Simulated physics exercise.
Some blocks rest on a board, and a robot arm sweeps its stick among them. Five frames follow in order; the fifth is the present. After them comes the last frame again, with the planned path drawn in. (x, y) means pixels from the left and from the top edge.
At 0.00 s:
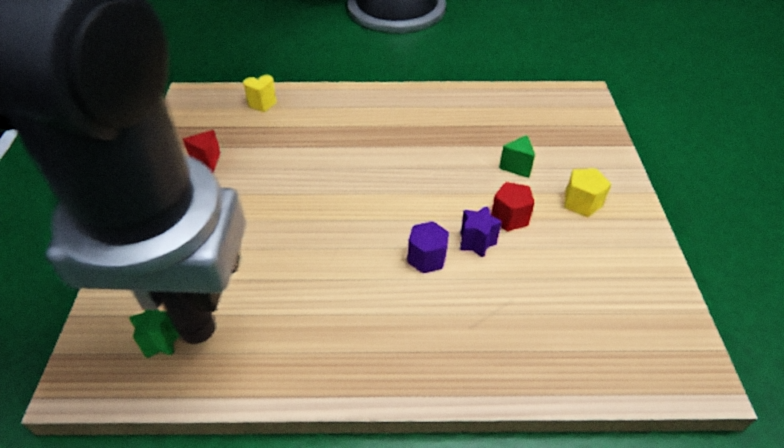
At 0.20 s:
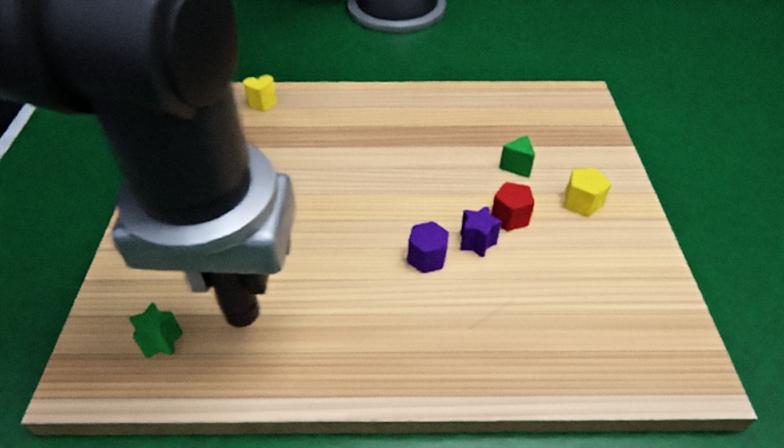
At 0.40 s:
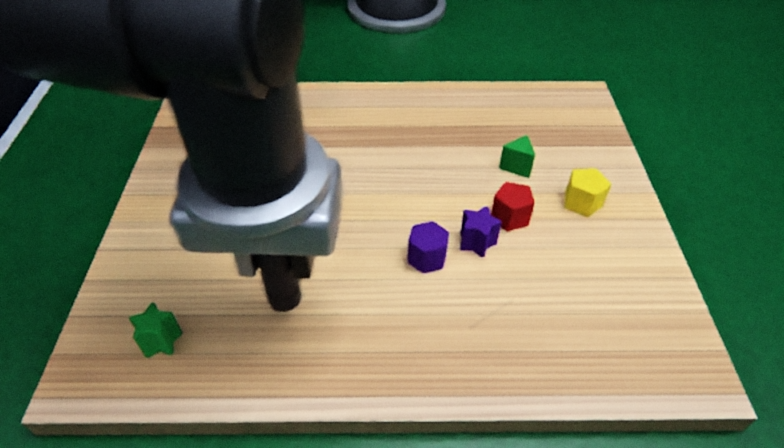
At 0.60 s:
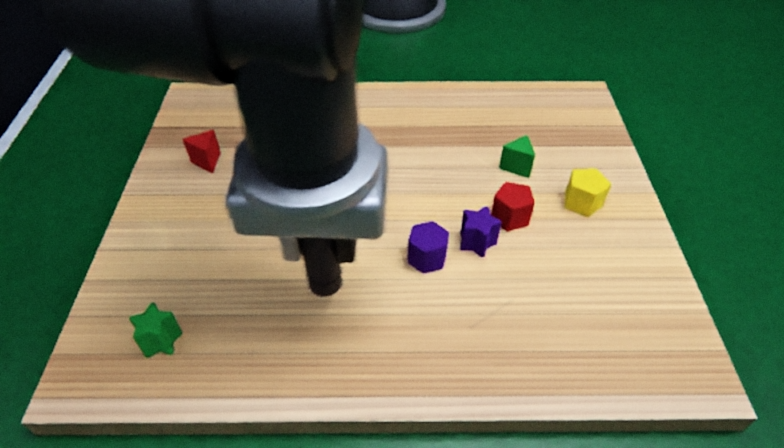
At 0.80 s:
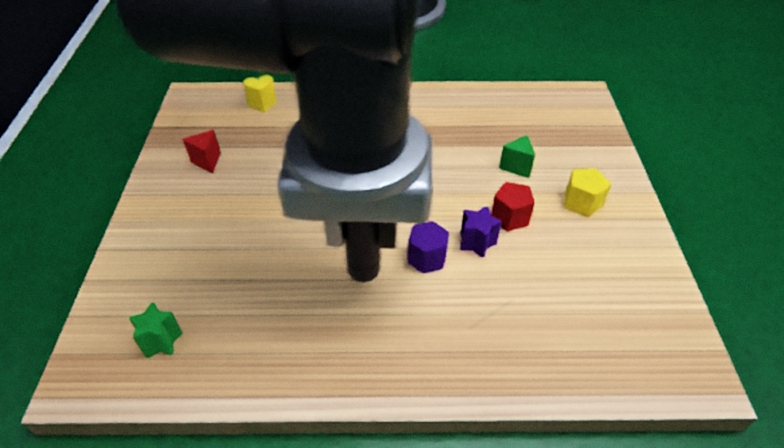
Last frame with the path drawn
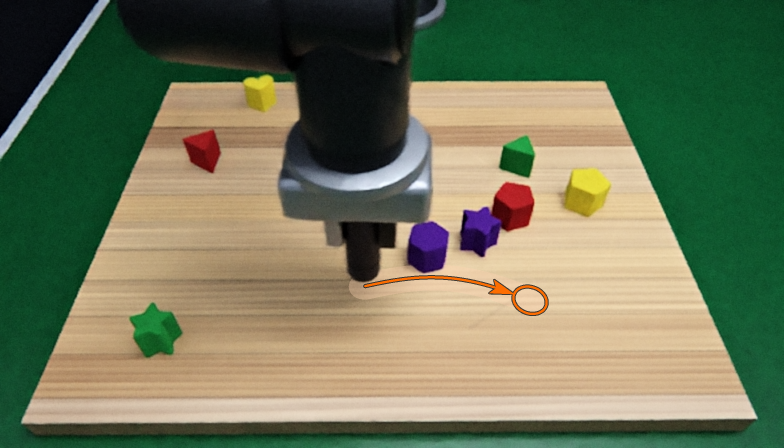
A dark robot arm with a stick-like tip moves steadily right and slightly upward across a wooden board, from beside a green star block to near a purple hexagon, while the red, yellow, green and purple blocks stay still.
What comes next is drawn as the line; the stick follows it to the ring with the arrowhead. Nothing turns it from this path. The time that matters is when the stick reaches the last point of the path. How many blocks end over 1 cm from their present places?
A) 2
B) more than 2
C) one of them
I choose C.
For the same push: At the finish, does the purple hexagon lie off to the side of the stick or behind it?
I'd say yes.
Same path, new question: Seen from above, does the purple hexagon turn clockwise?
That would be a no.
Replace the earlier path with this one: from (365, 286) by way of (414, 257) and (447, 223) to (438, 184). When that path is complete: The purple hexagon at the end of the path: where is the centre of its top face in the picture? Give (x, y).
So, by the moment the path ends, you'll find the top centre of the purple hexagon at (477, 225).
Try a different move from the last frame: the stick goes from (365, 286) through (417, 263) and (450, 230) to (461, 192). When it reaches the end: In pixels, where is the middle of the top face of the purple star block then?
My prediction: (521, 212).
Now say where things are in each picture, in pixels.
In the first picture, stick's lower end at (198, 329); purple hexagon at (429, 235); purple star block at (481, 219).
In the second picture, stick at (243, 314); blocks still.
In the third picture, stick at (285, 298); blocks still.
In the fourth picture, stick at (326, 284); blocks still.
In the fifth picture, stick at (364, 270); purple hexagon at (429, 235); purple star block at (481, 219).
Drawn move, from (365, 286) via (420, 278) and (475, 282), ending at (530, 300).
The first path, step by step. One third of the way, stick at (421, 262); purple hexagon at (437, 231), turned 20° anticlockwise.
Two thirds of the way, stick at (478, 266); purple hexagon at (443, 228), turned 40° anticlockwise.
At the end, stick at (535, 284); purple hexagon at (443, 228), turned 40° anticlockwise; purple star block still.
